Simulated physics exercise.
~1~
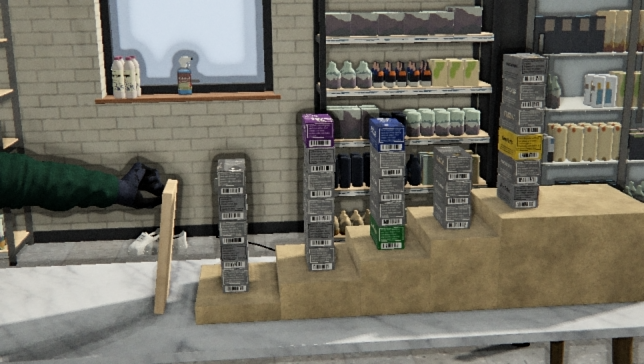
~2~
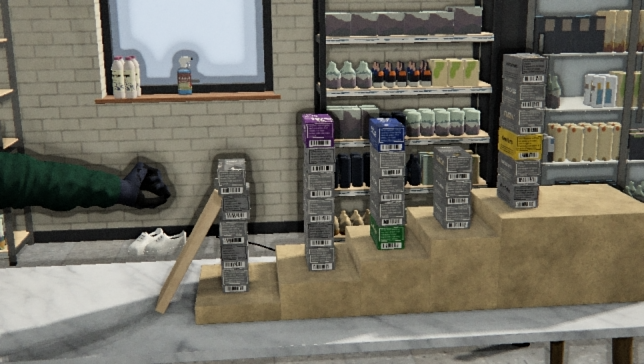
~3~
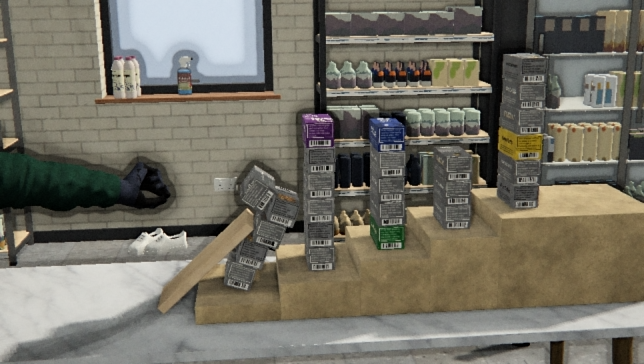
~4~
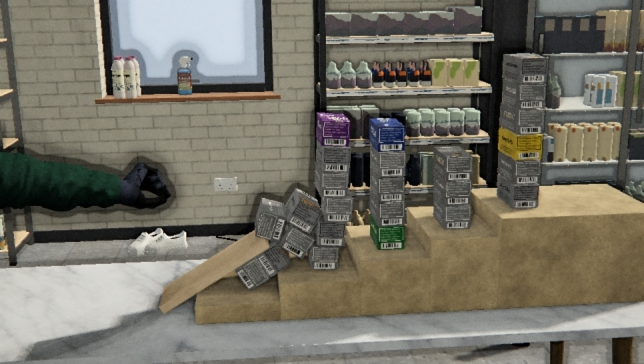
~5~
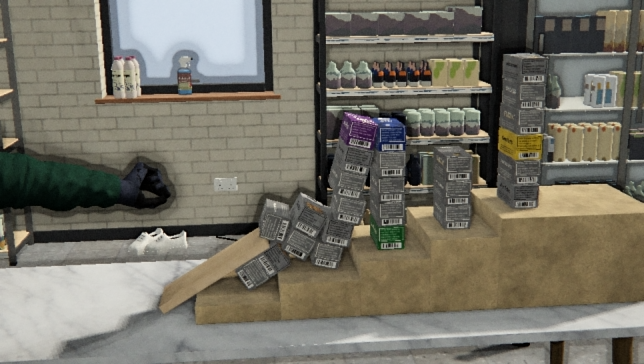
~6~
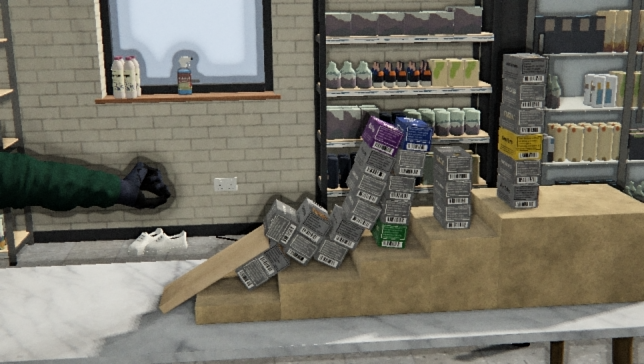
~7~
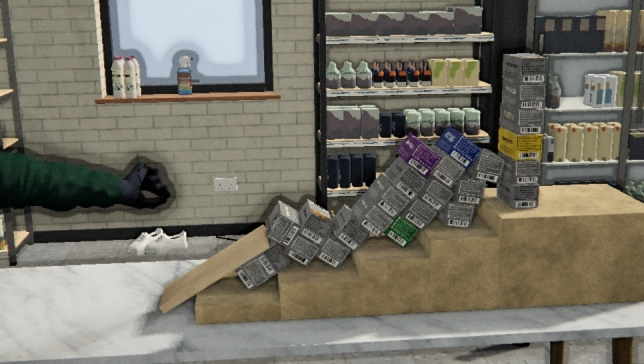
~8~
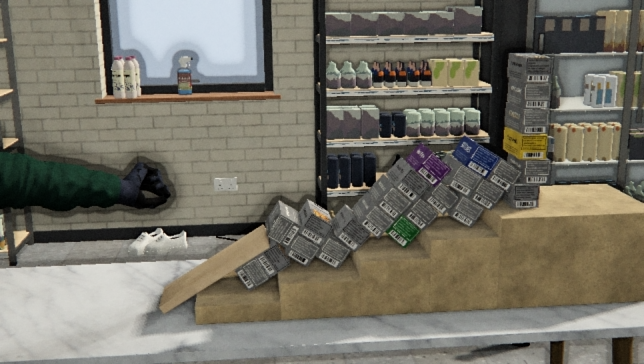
Five columns of small grey packets, a few coloured purple, blue, green and yellow, stand on rising wooden steps atop a marble counter, seen from the side in a shop with stocked shelves and a window behind. At left, a dark-green-sleeved arm lets go of an upright board, which leans right against the first column. That column buckles and slumps into the second, whose purple-topped stack tips into the one with the blue packet. The lean passes to the fourth column, then reaches the tallest. Finally, the purple and blue packets lie tilted and lower in a slanting heap, while the last column, with its yellow packet, still stands, slightly disturbed.
